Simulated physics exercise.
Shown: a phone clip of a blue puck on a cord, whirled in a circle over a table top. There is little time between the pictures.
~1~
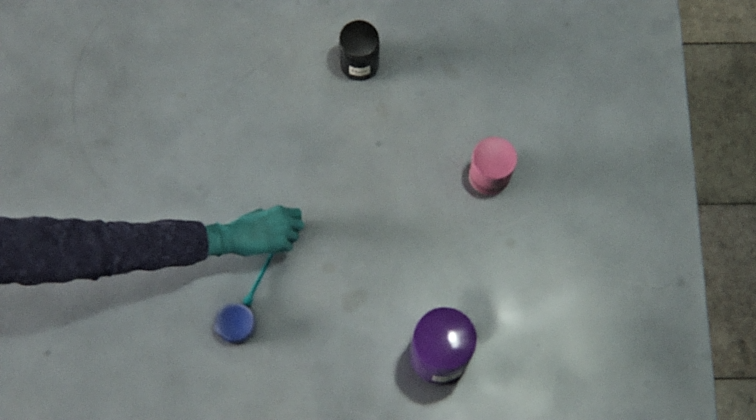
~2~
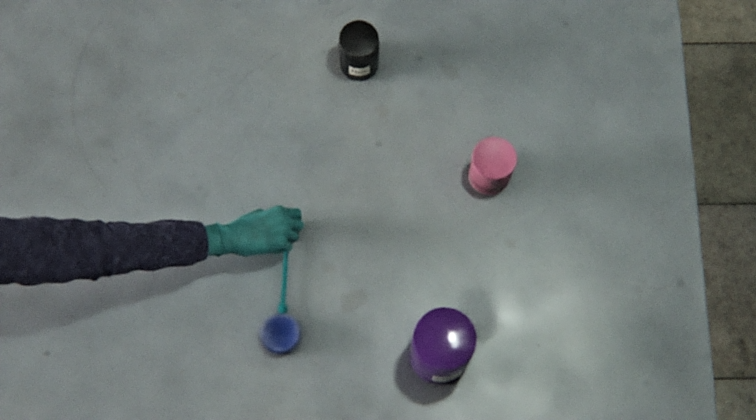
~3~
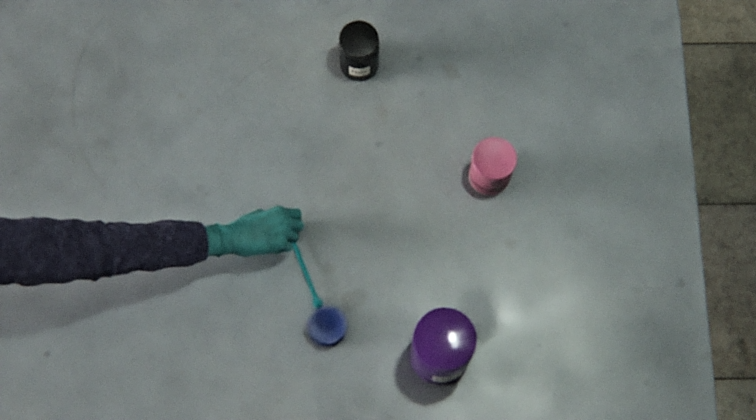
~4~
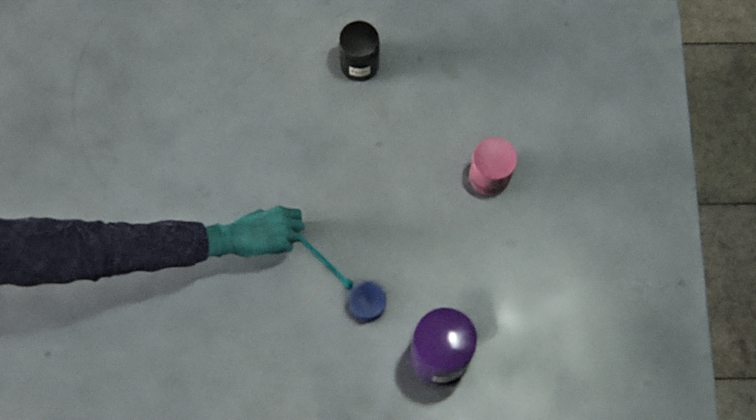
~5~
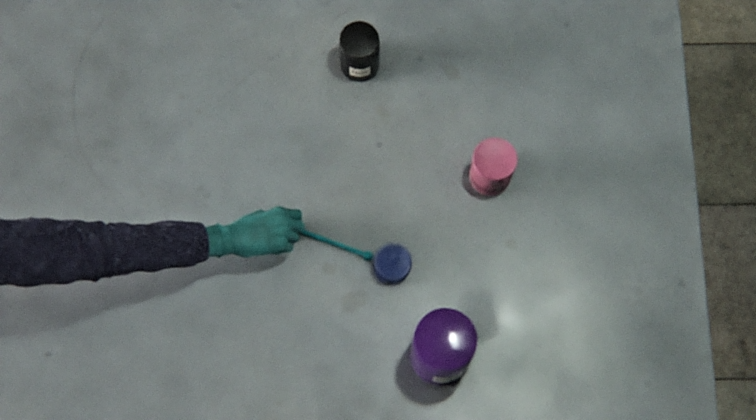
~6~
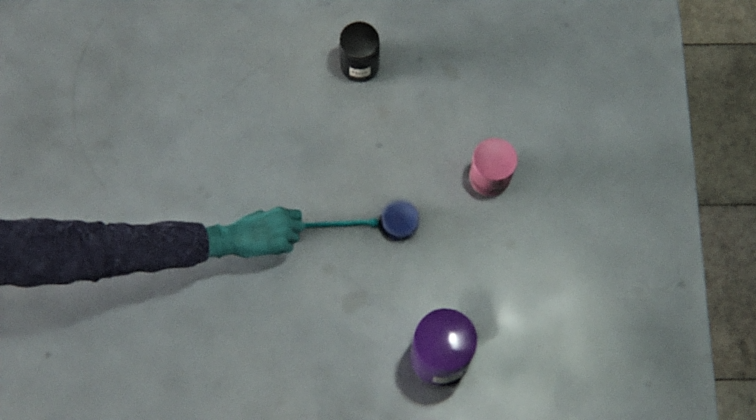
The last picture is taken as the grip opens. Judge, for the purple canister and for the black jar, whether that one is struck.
The purple canister will receive no impact; the black jar will receive an impact.
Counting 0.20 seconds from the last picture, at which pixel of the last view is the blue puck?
By then you'd find it at pixel (378, 75).
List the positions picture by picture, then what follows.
Blue puck (235, 322); purple canister (445, 338); black jar (359, 38); pink tin (495, 158), in the first picture.
Blue puck (281, 333), in the second picture.
Blue puck (327, 324), in the third picture.
Blue puck (367, 299), in the fourth picture.
Blue puck (393, 262), in the fifth picture.
Blue puck (400, 218); purple canister (446, 339); black jar (359, 39); pink tin (495, 159); going round anticlockwise, in the sixth picture.
Then, 0.08 s on from there, puck near (385, 138).
Then, 0.20 s on from there, puck near (378, 75); black jar pushed aside.
In the end, puck near (382, 60); black jar pushed aside. The purple canister remains clear and the black jar takes the knock.
